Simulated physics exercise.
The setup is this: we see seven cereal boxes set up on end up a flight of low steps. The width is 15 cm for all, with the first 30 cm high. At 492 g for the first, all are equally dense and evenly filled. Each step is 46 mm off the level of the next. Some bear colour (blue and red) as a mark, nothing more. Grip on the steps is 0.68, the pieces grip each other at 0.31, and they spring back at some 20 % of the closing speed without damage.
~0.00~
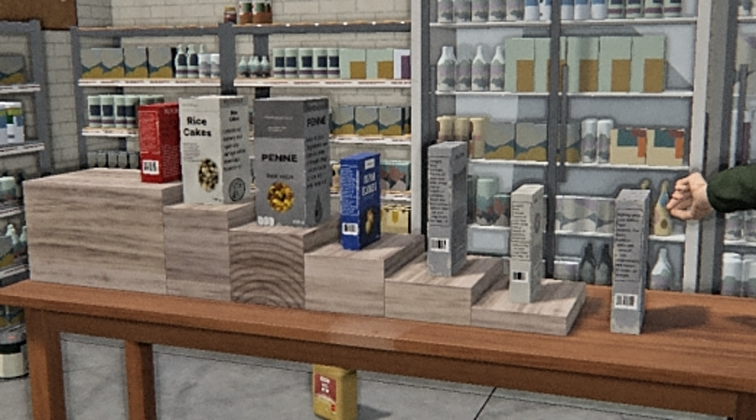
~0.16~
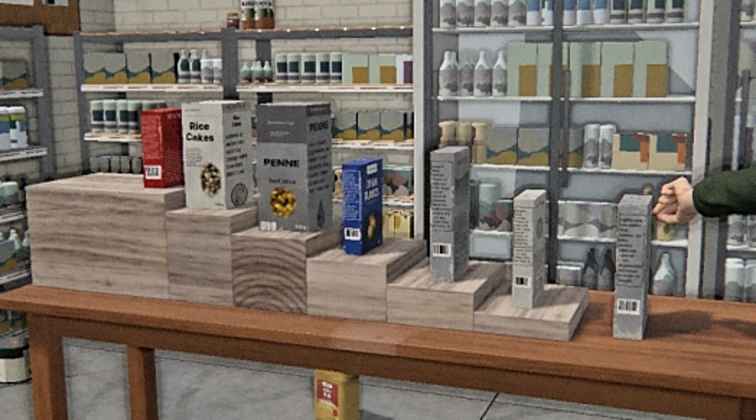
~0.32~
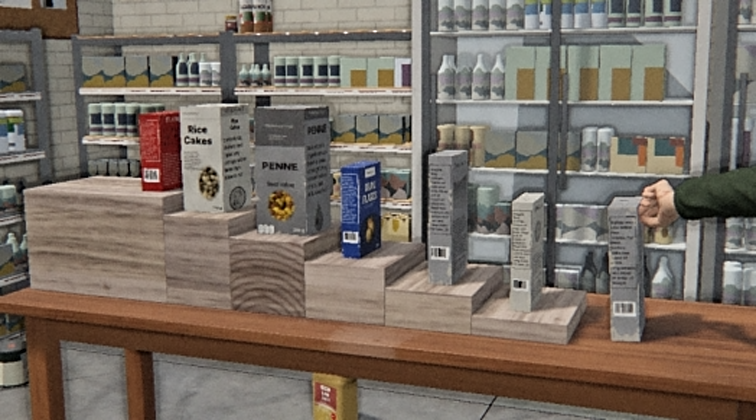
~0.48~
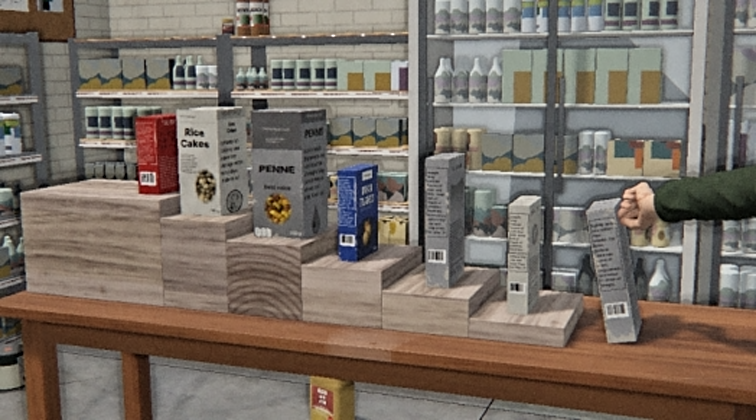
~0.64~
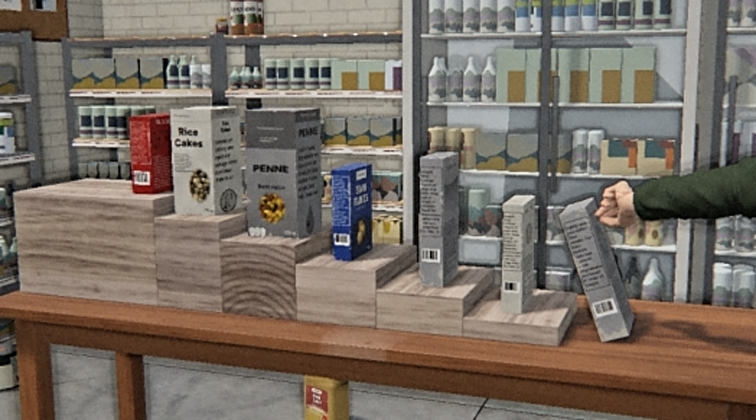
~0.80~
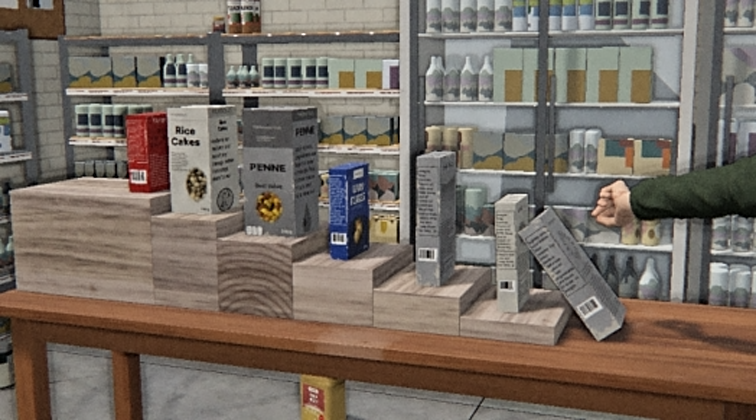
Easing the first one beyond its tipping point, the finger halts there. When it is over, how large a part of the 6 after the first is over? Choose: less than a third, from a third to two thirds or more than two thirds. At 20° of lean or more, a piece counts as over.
Part over: A third up to two thirds.
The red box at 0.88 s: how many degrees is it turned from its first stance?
Something like 0°, more or less.
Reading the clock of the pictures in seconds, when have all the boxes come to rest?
Near 1.5 s.
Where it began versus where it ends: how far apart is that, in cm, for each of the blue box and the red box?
Blue ends up 0 cm away; red ends up 0 cm away.
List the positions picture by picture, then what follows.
In the first frame (we follow the side turned to the camera), finger (679, 207) 52 mm from the first box; red box (149, 145); blue box (370, 201); no other piece has moved.
Finger (665, 211) 19 mm from the first box; red box (152, 150), in the second frame.
Finger (647, 214) pushing; red box (150, 153); no other piece has moved, in the third frame.
Finger (628, 216) pushing; red box (146, 157); no other piece has moved, in the fourth frame.
Finger (608, 214) stopped; red box (140, 156); no other piece has moved, in the fifth frame.
Finger (605, 214) stopped; red box (137, 155); blue box (359, 211); no other piece has moved, in the sixth frame.
Around 0.88 s, none of the 6 other boxes over, 1 disturbed.
Around 0.98 s, 1 of the 6 other boxes over.
Around 1.16 s, 2 of the 6 other boxes over.
Around 1.28 s, 3 of the 6 other boxes over; blue box tipped 25°.
Finally (1.9 s), 3 of the 6 other boxes over; blue box tipped 25°; red box unmoved. That is 50 per cent. Three left standing. Seen by the last camera, middles, blue box near (332, 209), red box near (154, 152).
